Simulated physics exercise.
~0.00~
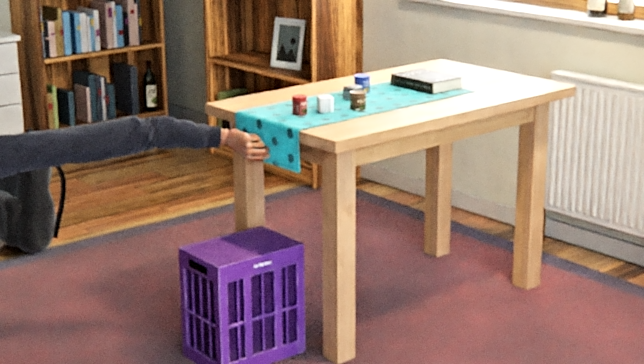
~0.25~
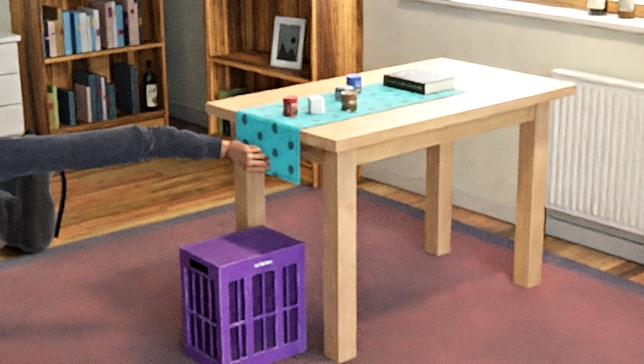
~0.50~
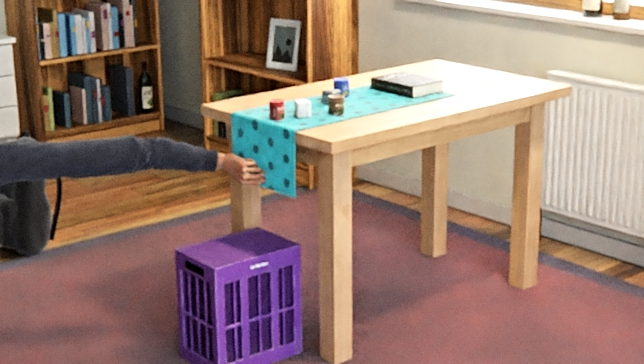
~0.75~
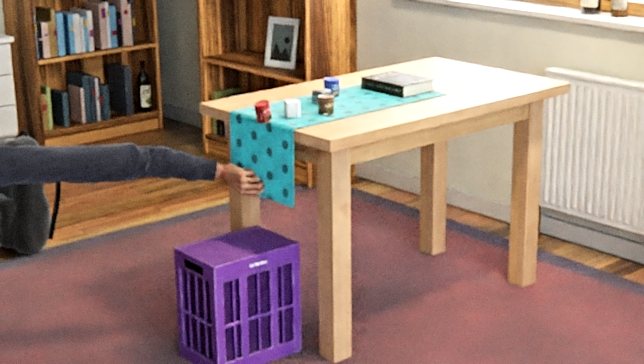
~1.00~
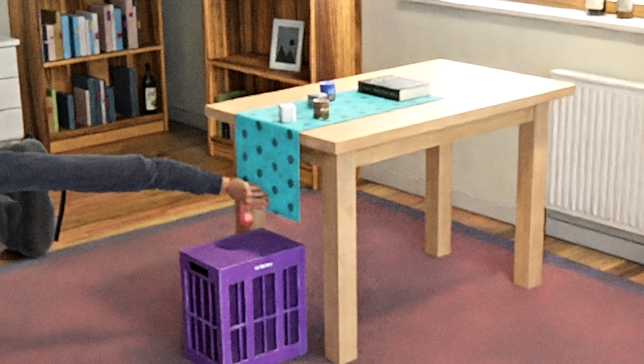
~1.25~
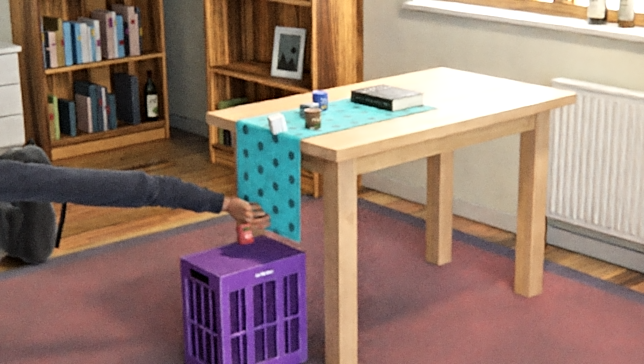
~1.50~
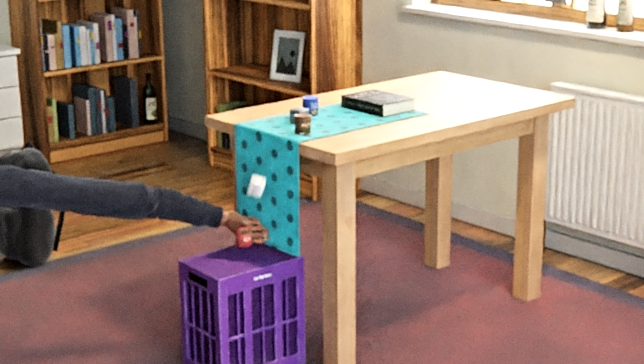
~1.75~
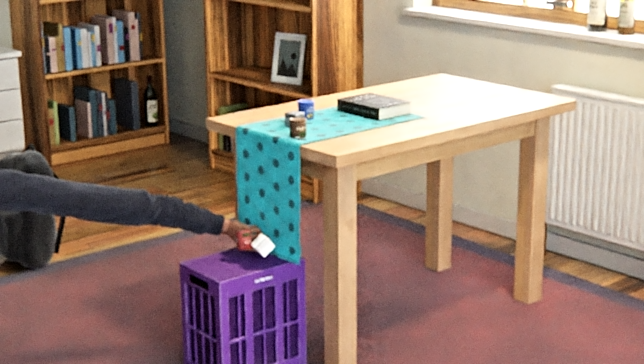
A turquoise table runner with dark dots lies across a pale wooden table, its end hanging above a purple crate on a reddish rug, seen from slightly above by a gently swaying camera in a room with bookshelves and a radiator. A red pot, a white cube, a few other small items and a dark book rest on it. From the left, an arm in a dark sleeve slowly pulls the cloth downward, carrying everything towards the edge. The red pot tips off first and drops onto the crate. The white cube follows, tumbling down beside the hand, while the book and remaining items stay on the table.
